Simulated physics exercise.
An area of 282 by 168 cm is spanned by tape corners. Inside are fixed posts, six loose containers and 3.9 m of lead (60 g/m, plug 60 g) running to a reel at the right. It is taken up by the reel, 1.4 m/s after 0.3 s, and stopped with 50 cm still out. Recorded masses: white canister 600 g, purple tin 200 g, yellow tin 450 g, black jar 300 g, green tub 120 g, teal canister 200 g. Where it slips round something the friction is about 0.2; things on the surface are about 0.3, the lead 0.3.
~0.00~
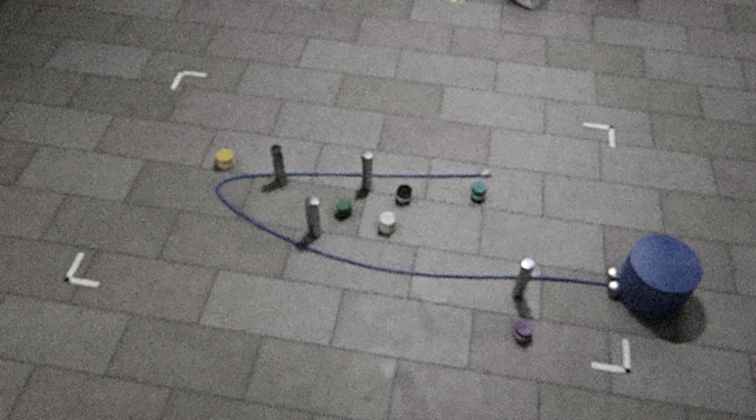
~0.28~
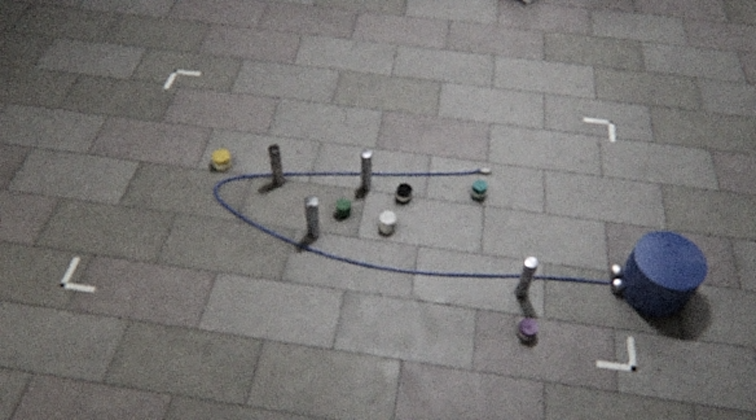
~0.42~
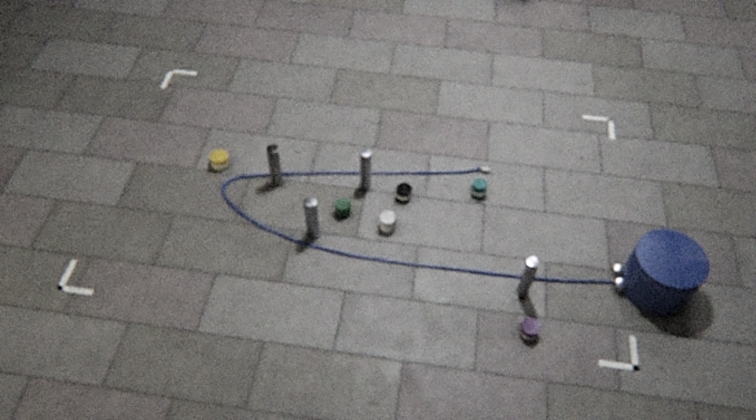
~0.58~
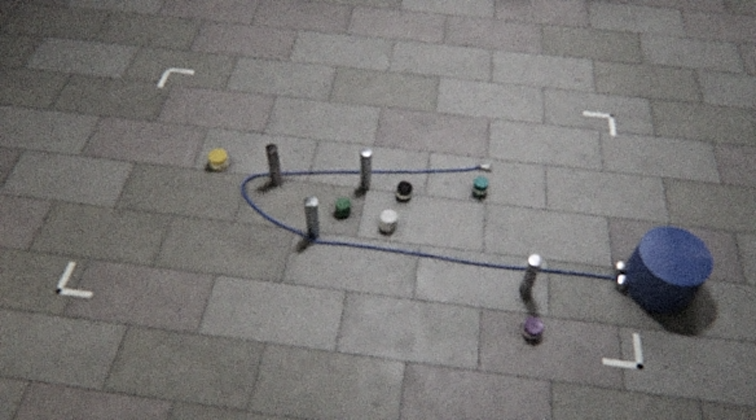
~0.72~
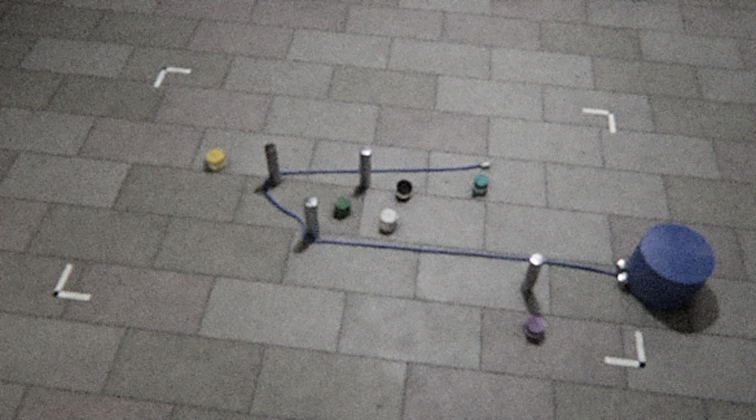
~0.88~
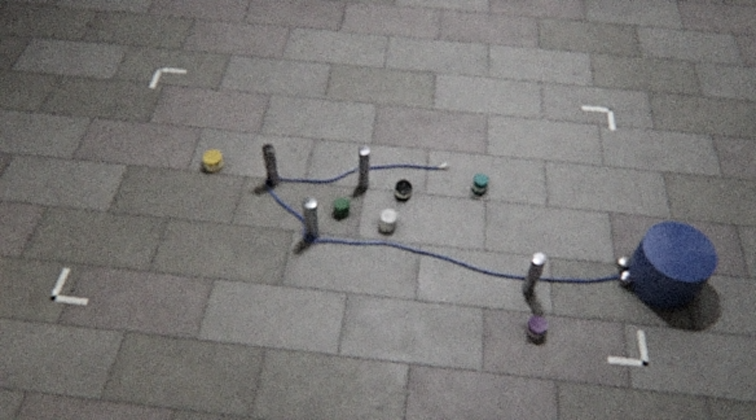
Blue cord looped around four metal posts on grey paving drawing in toward a blue drum, tightening, then slackening, among small coloured pots.
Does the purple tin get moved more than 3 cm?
Yes. It fails to hold its spot.
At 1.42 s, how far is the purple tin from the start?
The purple tin is about 0 cm from its start.
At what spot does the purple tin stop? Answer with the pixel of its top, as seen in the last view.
Somewhere around (589, 242) is where it ends up.
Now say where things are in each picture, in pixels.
Shows, purple tin (525, 327); posts (276, 148) (528, 264) (367, 154) (311, 200); lead runs through (548, 278) (397, 271) (263, 227) (278, 174) (412, 176), in the first picture.
Shows, lead runs through (554, 278) (263, 229) (412, 174), in the second picture.
Shows, lead runs through (575, 281) (277, 233) (412, 173), in the third picture.
Shows, lead runs through (619, 279) (314, 241) (412, 171), in the fourth picture.
Shows, lead runs through (352, 244) (411, 170), in the fifth picture.
Shows, purple tin (538, 324); lead runs through (552, 279) (399, 246) (281, 203) (368, 168), in the sixth picture.
At 1.4 s, plug at (292, 174); nothing else has moved.
At 2.0 s, plug at (323, 293); nothing else has moved.
At 2.5 s, plug at (547, 337); purple tin 2 cm off its start at (542, 321).
At 3.0 s, plug at (630, 217); purple tin 56 cm off its start.
At 3.8 s, plug at (676, 294); purple tin 56 cm off its start at (589, 242).
